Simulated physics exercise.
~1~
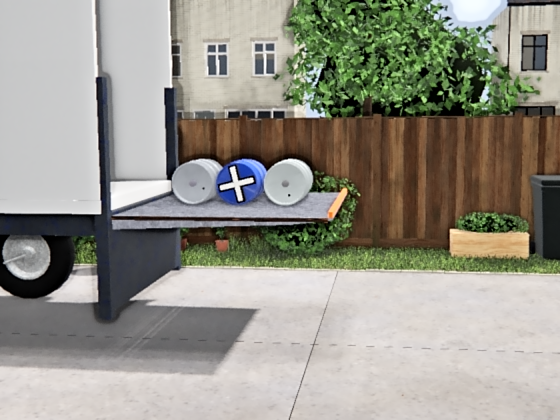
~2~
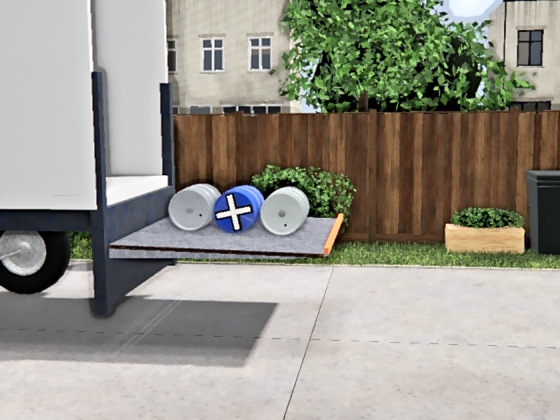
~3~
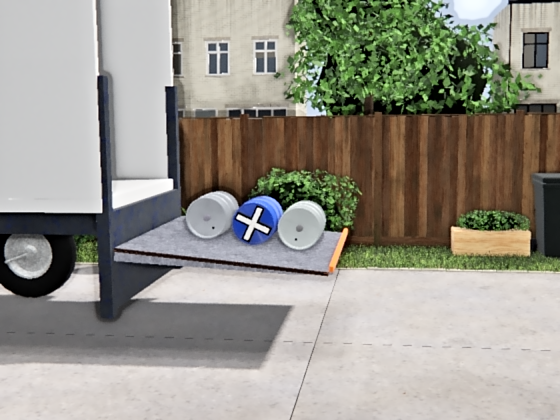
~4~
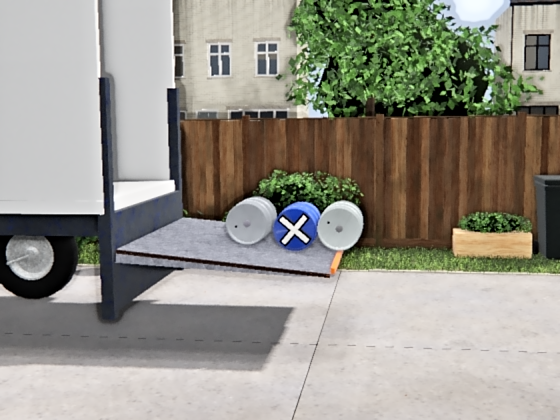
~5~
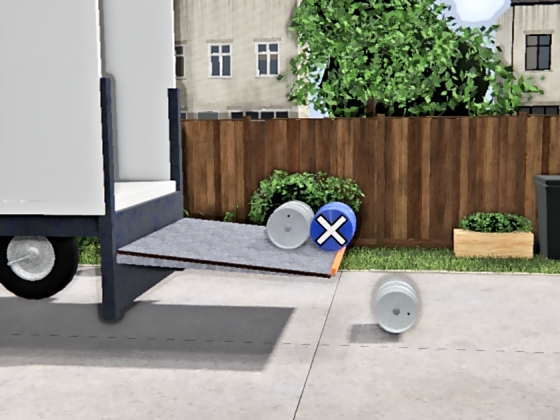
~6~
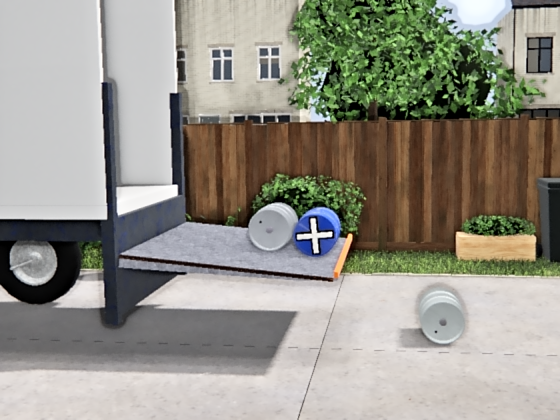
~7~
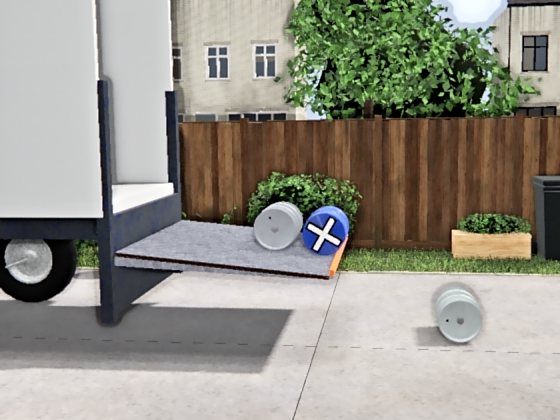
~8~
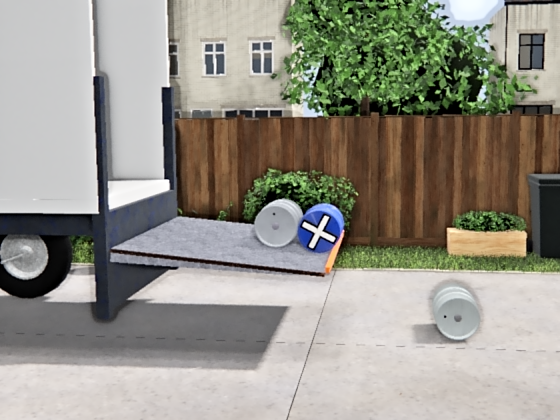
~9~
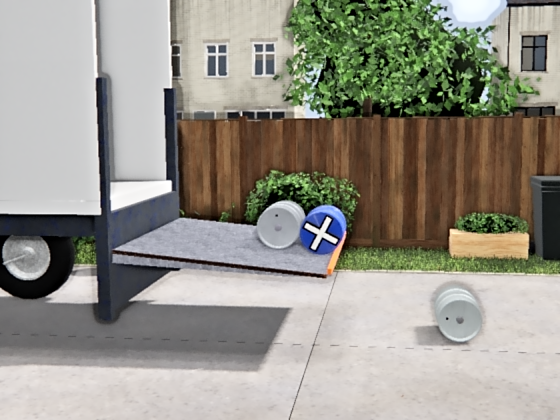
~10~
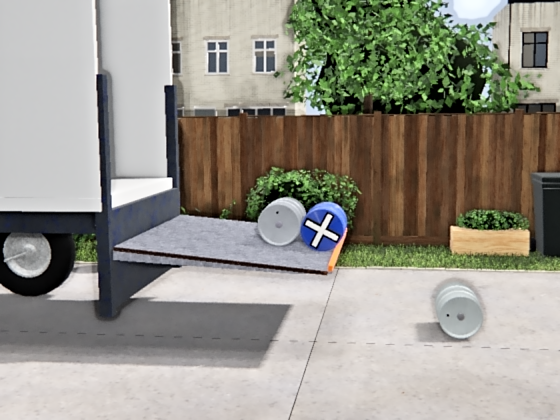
Three kegs roll right down the tilting lift; one gray drops off, the other two stay.
